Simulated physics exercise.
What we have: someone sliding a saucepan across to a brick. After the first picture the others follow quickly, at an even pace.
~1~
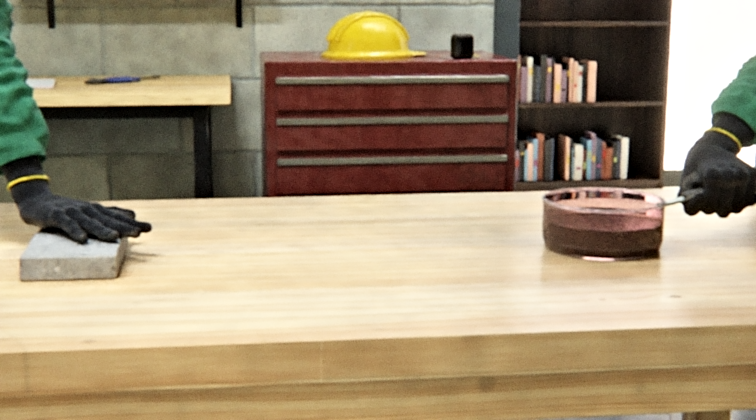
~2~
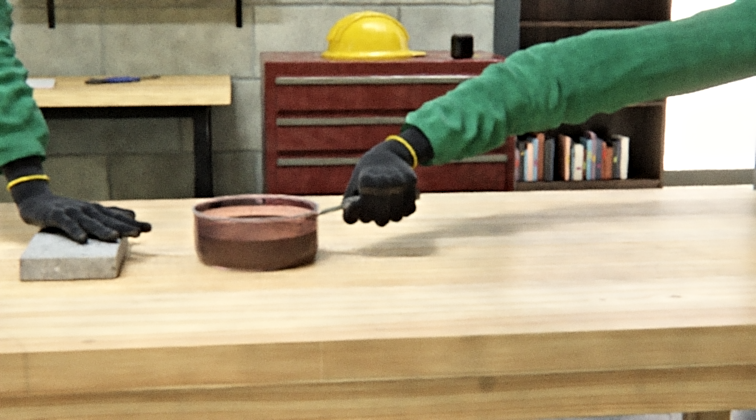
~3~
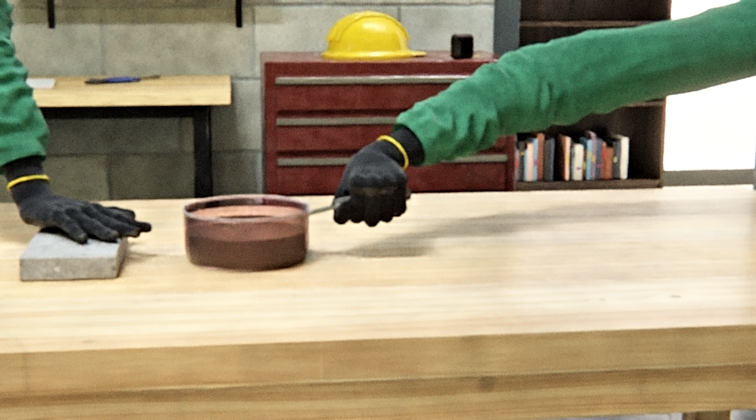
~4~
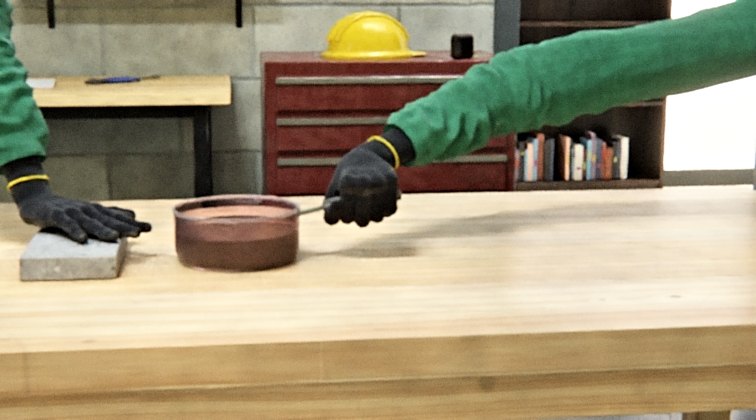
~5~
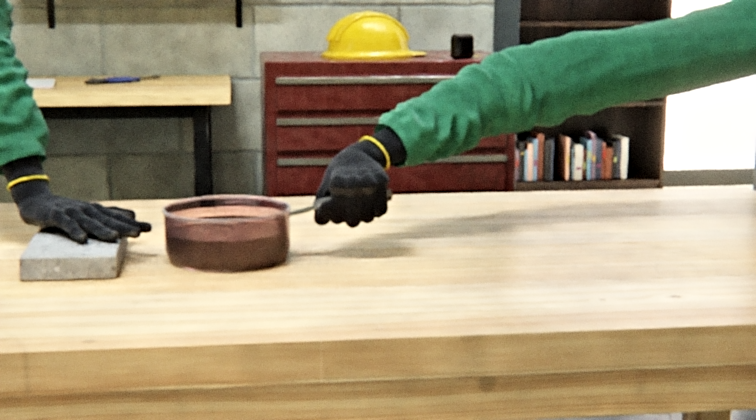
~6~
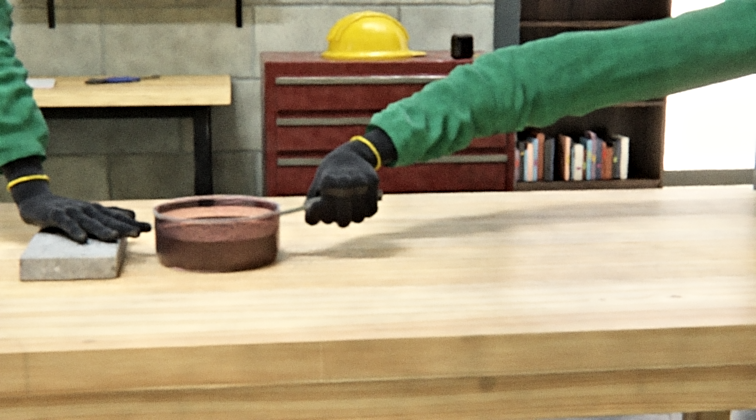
A person in green sleeves and dark gloves rested one hand on a grey brick and slid a half-full saucepan left across the wooden table, quickly at first, then slowly, drawing near the brick.
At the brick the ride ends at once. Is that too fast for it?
As it turns out, it stays dry outside.
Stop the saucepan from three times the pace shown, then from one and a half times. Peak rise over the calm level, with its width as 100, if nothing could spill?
About 25 and 15 per cent.
Next, the saucepan meets the brick.
After that, the coffee surges up the wall; the wave climbs under half way to the rim.
Finally, the saucepan stands at the brick; its rim is dry.
